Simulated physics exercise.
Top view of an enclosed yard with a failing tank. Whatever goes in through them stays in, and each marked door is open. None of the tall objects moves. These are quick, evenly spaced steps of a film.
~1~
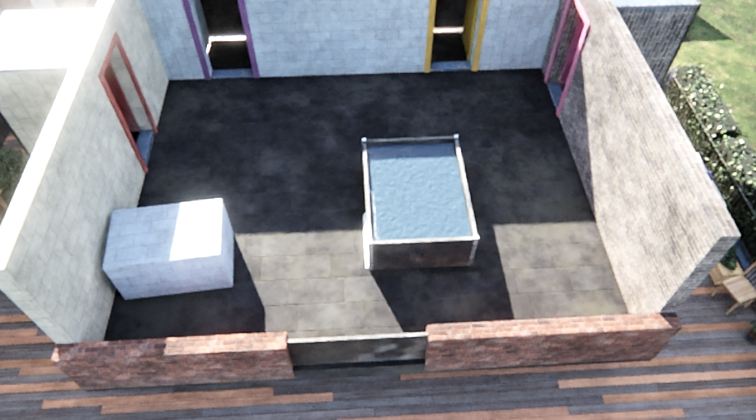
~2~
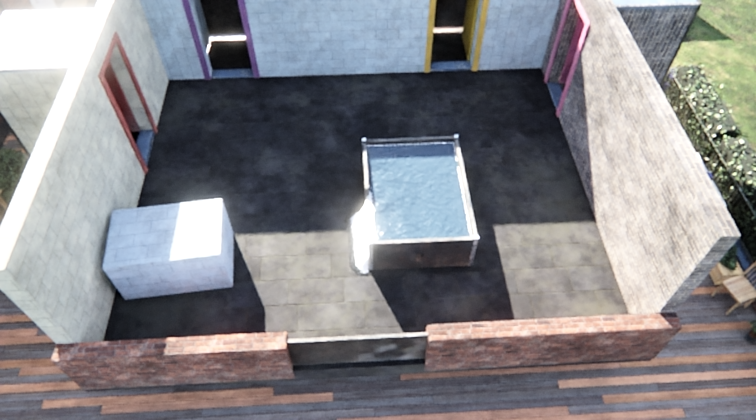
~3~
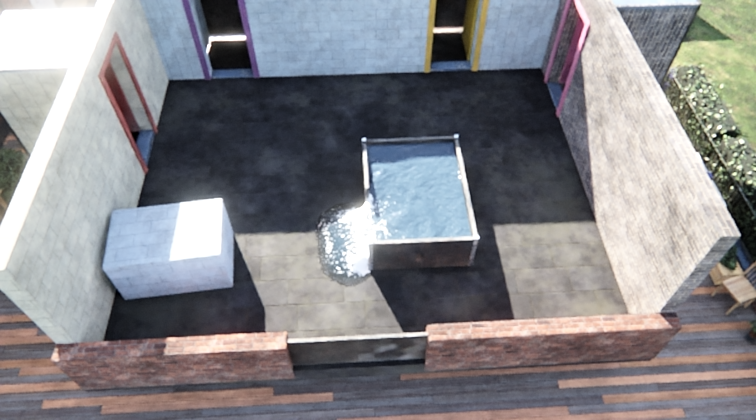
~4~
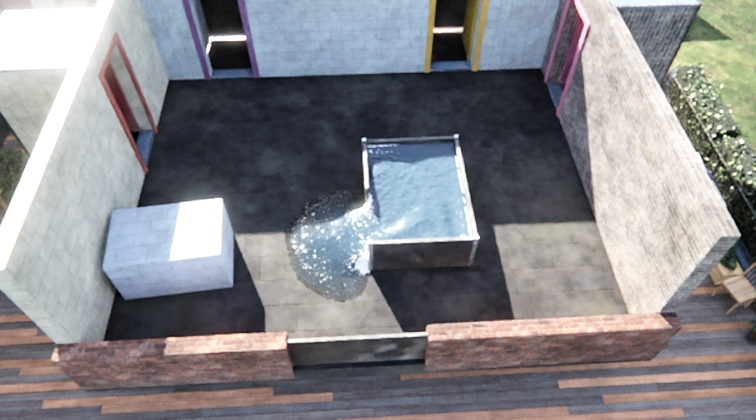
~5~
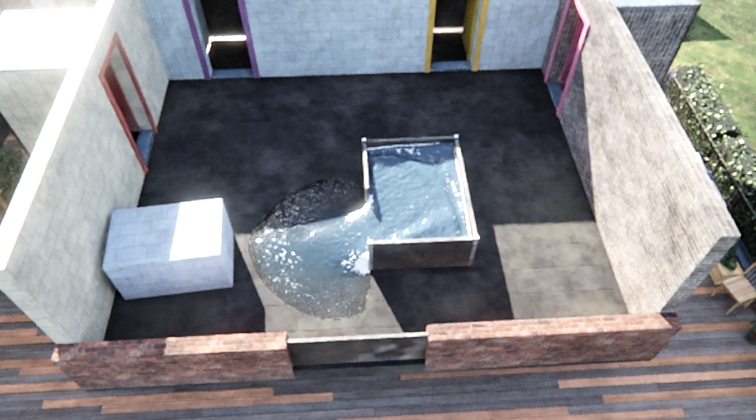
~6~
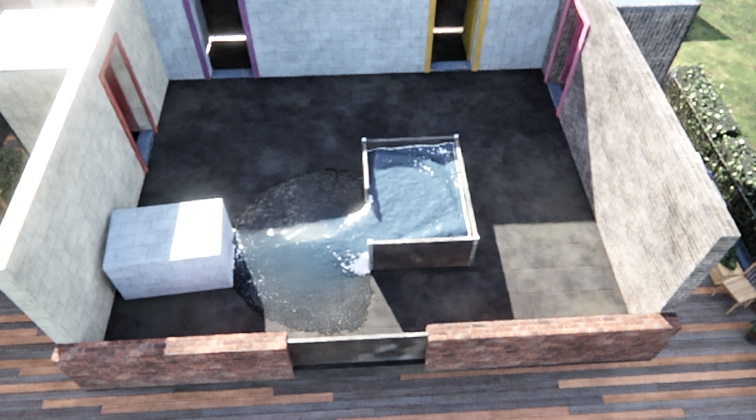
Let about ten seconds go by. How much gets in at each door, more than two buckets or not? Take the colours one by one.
The yellow door gets two buckets or less; the pink door gets two buckets or less; the red door gets two buckets or less; the purple door gets more than two.
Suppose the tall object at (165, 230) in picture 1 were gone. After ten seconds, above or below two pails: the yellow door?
Observed - yellow door falls short of the line.
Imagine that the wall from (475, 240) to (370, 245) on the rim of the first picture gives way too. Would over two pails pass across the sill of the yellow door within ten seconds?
In that case the yellow door undershoots.
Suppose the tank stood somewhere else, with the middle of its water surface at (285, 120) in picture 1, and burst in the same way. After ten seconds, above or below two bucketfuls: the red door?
My take is that the red door crosses the line.
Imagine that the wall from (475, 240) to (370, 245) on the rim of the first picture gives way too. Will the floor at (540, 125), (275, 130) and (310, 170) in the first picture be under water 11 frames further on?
Spot one ends up untouched by the spill, spot two untouched by the spill, spot three untouched by the spill.
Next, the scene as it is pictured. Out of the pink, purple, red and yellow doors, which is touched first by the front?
It's the red door.
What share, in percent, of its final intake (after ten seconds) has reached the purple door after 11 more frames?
Roughly 0 percent.
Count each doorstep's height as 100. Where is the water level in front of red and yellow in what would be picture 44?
I'd put it at close to 40 and 0 per cent.
A moment on, water covers 20 % of the floor; the yellow door not reached, the pink door not reached, the red door not reached, the purple door not reached.
Next, water covers 30 % of the floor; the yellow door not reached, the pink door not reached, the red door wet at the sill, nothing in, the purple door not reached.
Then, water covers 40 % of the floor; the yellow door not reached, the pink door not reached, the red door wet at the sill, nothing in, the purple door not reached.
Later, water covers 55 % of the floor; the yellow door not reached, the pink door not reached, the red door under two buckets in, the purple door over two buckets in.
In the end, water covers 95 % of the floor; the yellow door wet at the sill, nothing in, the pink door wet at the sill, nothing in, the red door under two buckets in, the purple door over two buckets in.
